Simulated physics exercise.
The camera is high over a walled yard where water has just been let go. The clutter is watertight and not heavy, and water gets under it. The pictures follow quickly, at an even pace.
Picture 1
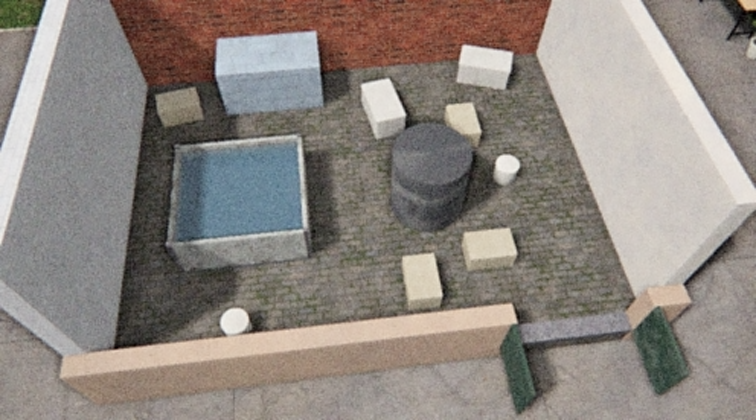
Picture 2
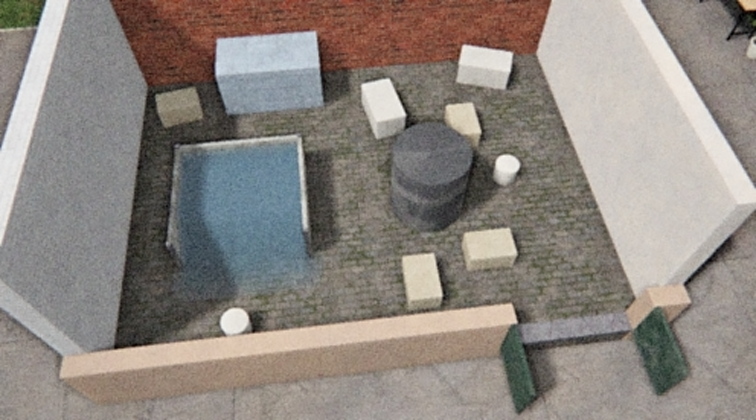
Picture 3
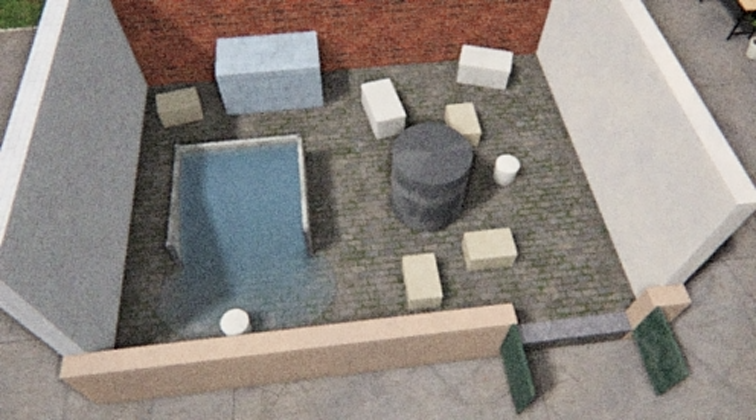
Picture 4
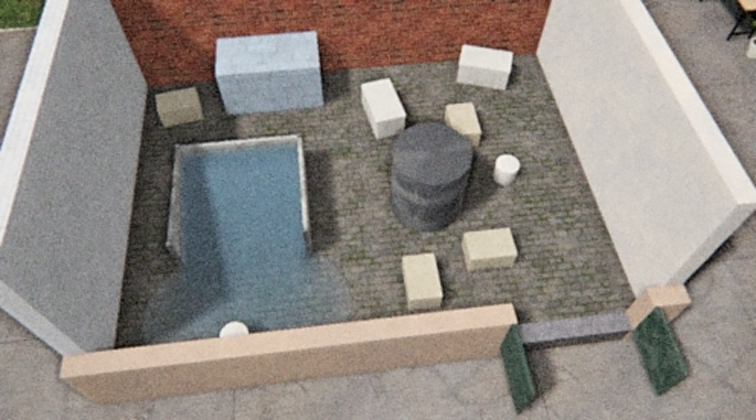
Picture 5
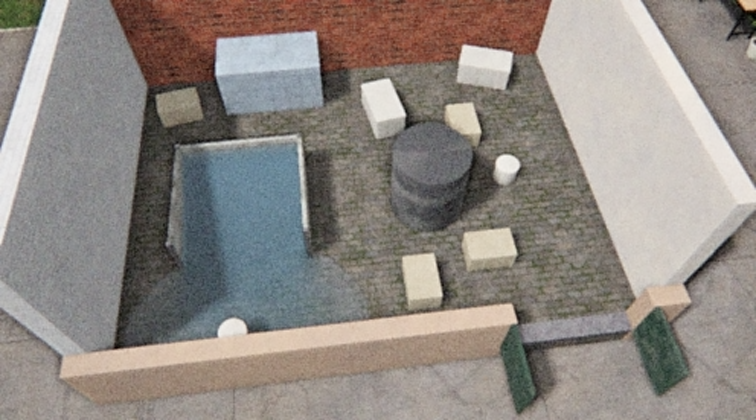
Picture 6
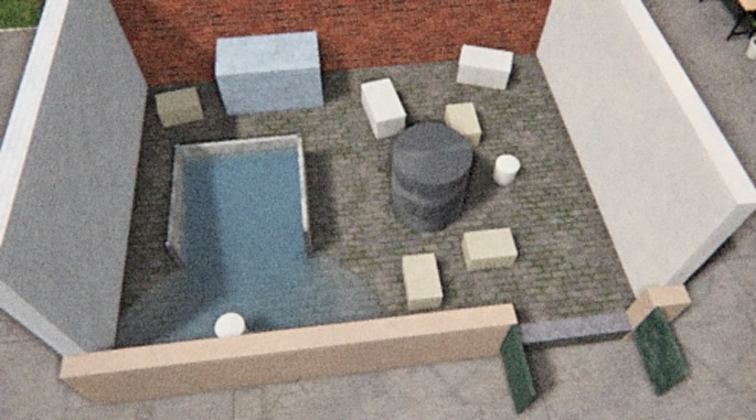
At first, a low-walled tank of blue water sits in a paved yard among pale blocks, a dark cylinder and small white pails. The tank's near side is suddenly gone, and water spreads toward the front wall, fanning out around the nearest pail, which shifts only slightly while everything else stays put.
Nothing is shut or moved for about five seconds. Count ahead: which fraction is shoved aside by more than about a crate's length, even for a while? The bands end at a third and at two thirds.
It is between one and two thirds.
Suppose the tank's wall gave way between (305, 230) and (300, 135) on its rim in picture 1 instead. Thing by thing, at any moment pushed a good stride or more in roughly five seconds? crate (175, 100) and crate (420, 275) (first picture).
One after the other: Under that, shifted that much.
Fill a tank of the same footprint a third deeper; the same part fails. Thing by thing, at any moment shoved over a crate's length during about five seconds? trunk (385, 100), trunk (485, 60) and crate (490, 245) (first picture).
One after the other: No, under that, swept aside.
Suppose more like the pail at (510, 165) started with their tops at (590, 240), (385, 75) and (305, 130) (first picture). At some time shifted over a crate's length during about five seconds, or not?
In turn: That far or more, no, short of that.
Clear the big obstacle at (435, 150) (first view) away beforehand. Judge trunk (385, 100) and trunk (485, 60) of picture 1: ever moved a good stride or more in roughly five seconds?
In that order: Short of that, no.
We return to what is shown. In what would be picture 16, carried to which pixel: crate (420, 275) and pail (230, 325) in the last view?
Around (454, 242) and (166, 316).
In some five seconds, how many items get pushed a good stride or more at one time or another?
It comes to 4.
A moment on, 0 of 8 are well off their spots; 1 afloat.
Next, 2 of 8 are well off their spots; 1 afloat.
Later, 4 of 8 are well off their spots; 2 afloat.
In the end, 4 of 8 are well off their spots, and 4 have been at some point; 3 afloat.
